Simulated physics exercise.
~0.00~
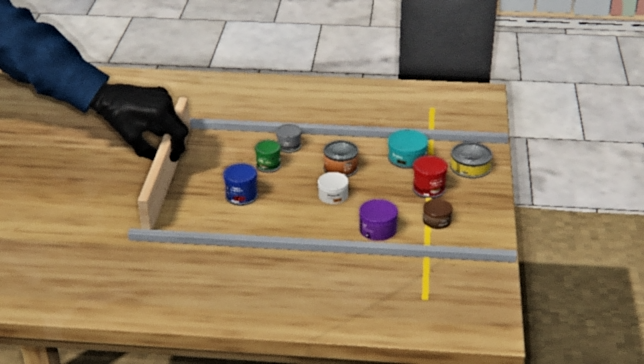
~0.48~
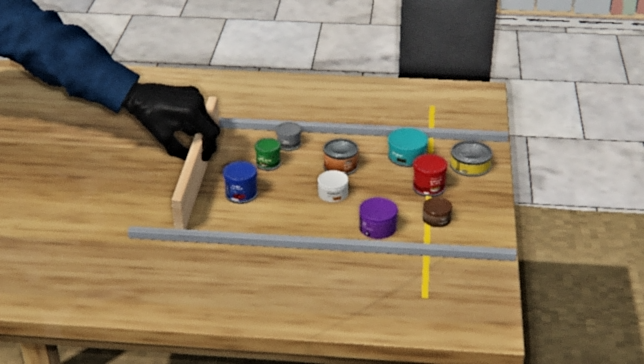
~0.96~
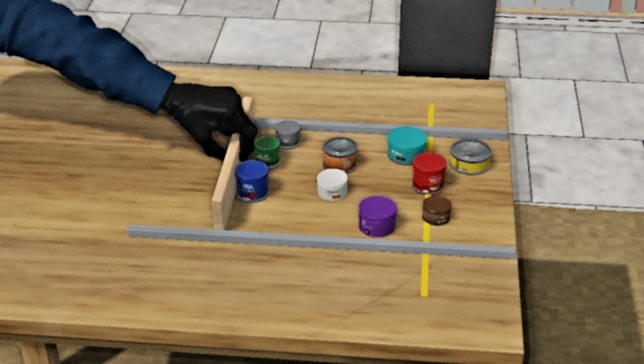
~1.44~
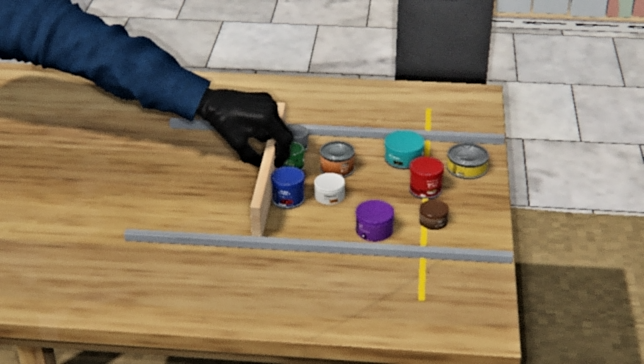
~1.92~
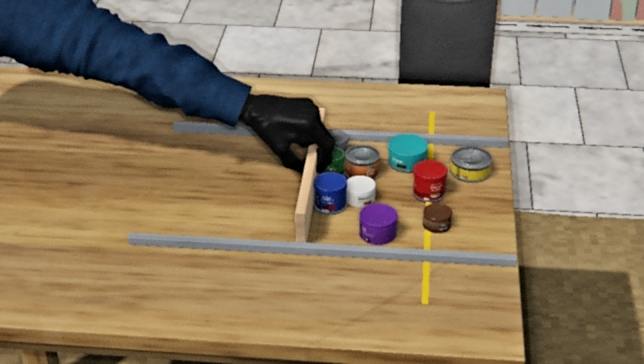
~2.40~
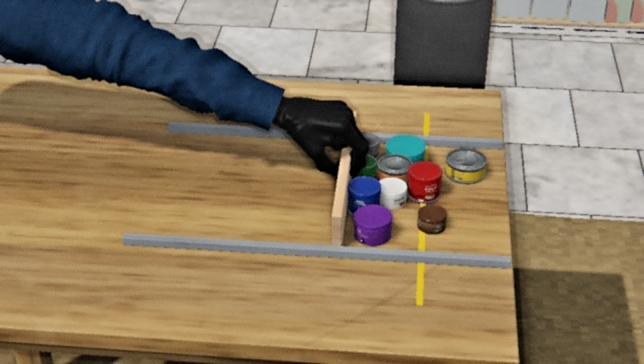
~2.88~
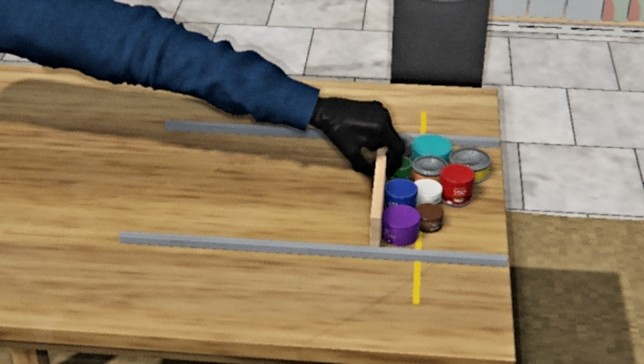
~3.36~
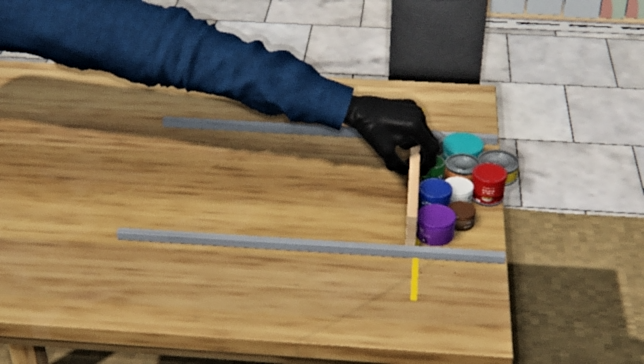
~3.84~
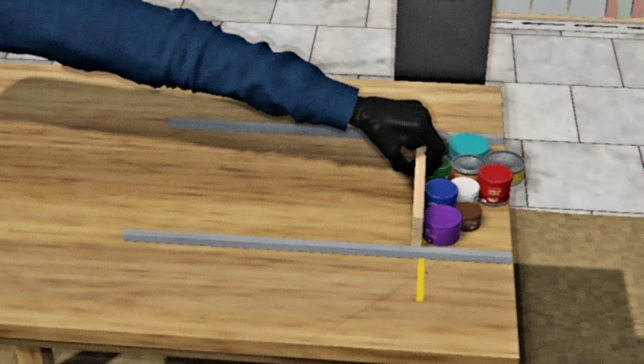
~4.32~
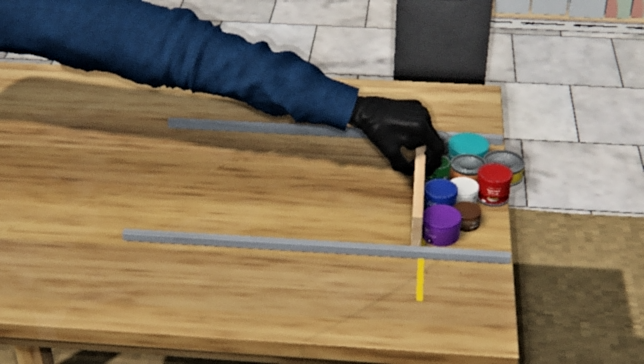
A black-gloved hand in a blue sleeve holds a small wooden board upright on a wooden table, seen from above at a slight sway, with pale paving beyond. To its right, between two grey rails, sit scattered little tins and tubs in blue, green, grey, orange, white, purple, teal, red, brown and yellow, some near a yellow tape line. The hand slides the board rightward, meeting the blue tin first, then gathering the others into a tight cluster. It pushes them past the tape towards the table's right edge. The board stops at the line and stays still, with the crowded tins at the edge and none fallen.
